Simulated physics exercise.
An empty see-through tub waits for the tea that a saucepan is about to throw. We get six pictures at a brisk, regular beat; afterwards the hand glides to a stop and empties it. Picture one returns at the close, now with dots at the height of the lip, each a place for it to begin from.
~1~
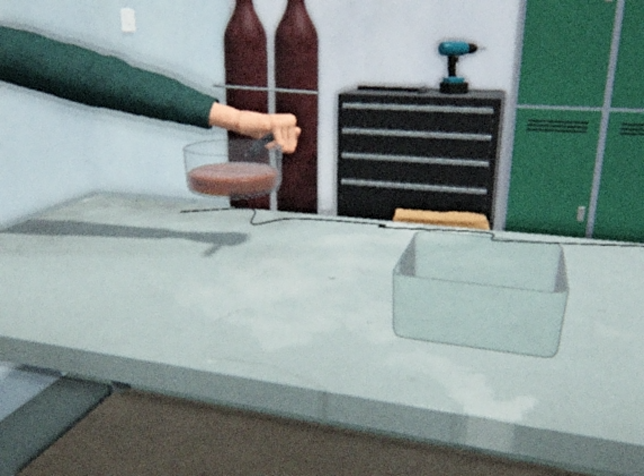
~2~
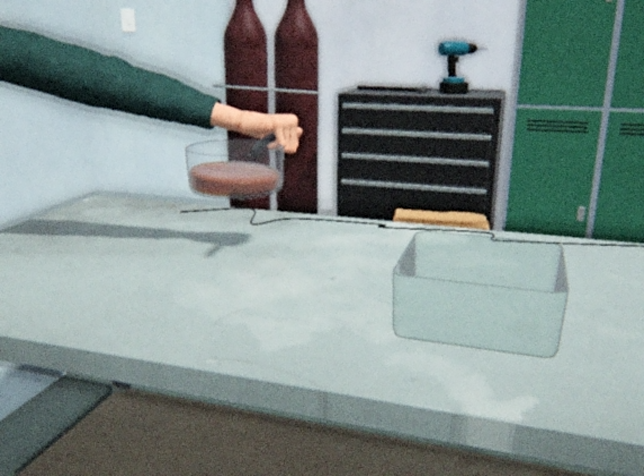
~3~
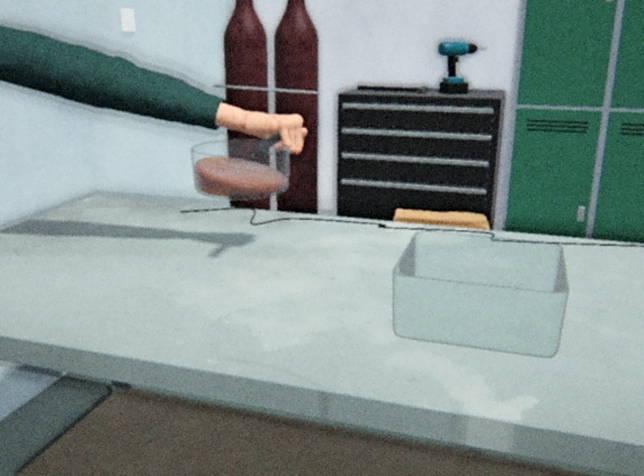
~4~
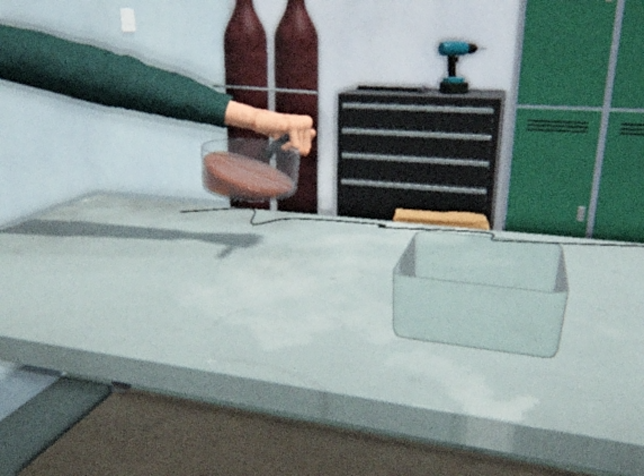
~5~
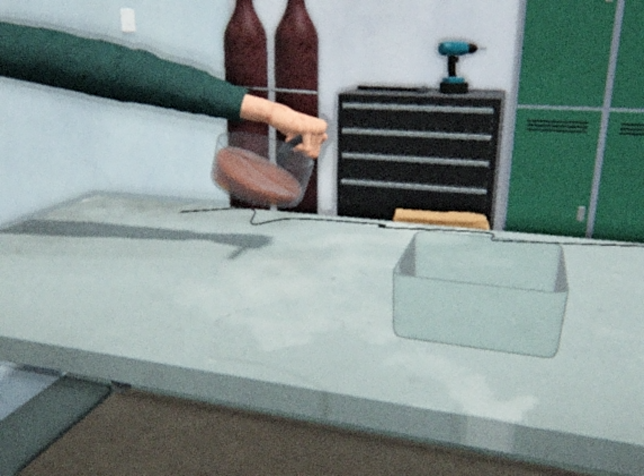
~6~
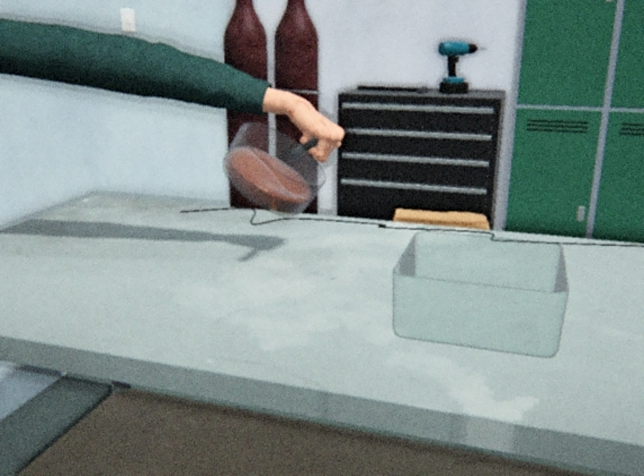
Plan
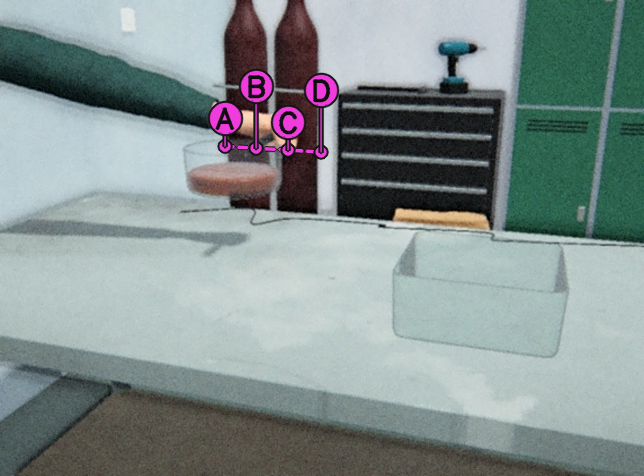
A hand in a dark green sleeve held a clear pan of reddish-brown tea above a pale table, then moved it slightly right and tilted it toward an empty see-through tub.
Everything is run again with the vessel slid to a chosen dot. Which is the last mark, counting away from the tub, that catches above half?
Use place D.
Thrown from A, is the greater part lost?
Yes.
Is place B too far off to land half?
Yes.
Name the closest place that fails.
The answer is C.
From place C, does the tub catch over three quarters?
No, it does not.
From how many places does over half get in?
One of the four.
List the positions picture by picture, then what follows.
In the first picture, upright, lip at (276, 149); tub from (393, 334) to (558, 357); nothing has left yet.
In the second picture, upright, lip at (279, 149); nothing has left yet.
In the third picture, upright, lip at (285, 149); nothing has left yet.
In the fourth picture, tipped about 4°, lip at (295, 154); nothing has left yet.
In the fifth picture, tipped about 17°, lip at (310, 165); nothing has left yet.
In the sixth picture, tipped about 35°, lip at (322, 183); nothing has left yet.
On the marked copy, A at (225, 146); B at (256, 148); C at (288, 150); D at (321, 152).
Choosing A, about 0 % lands in the tub, 100 % falls short.
Choosing B, about 0 % lands in the tub, 97 % falls short and 3 % goes beside or beyond.
Choosing C, about 22 % lands in the tub, 73 % falls short and 5 % goes beside or beyond.
Choosing D, about 69 % lands in the tub, 18 % falls short and 13 % goes beside or beyond.
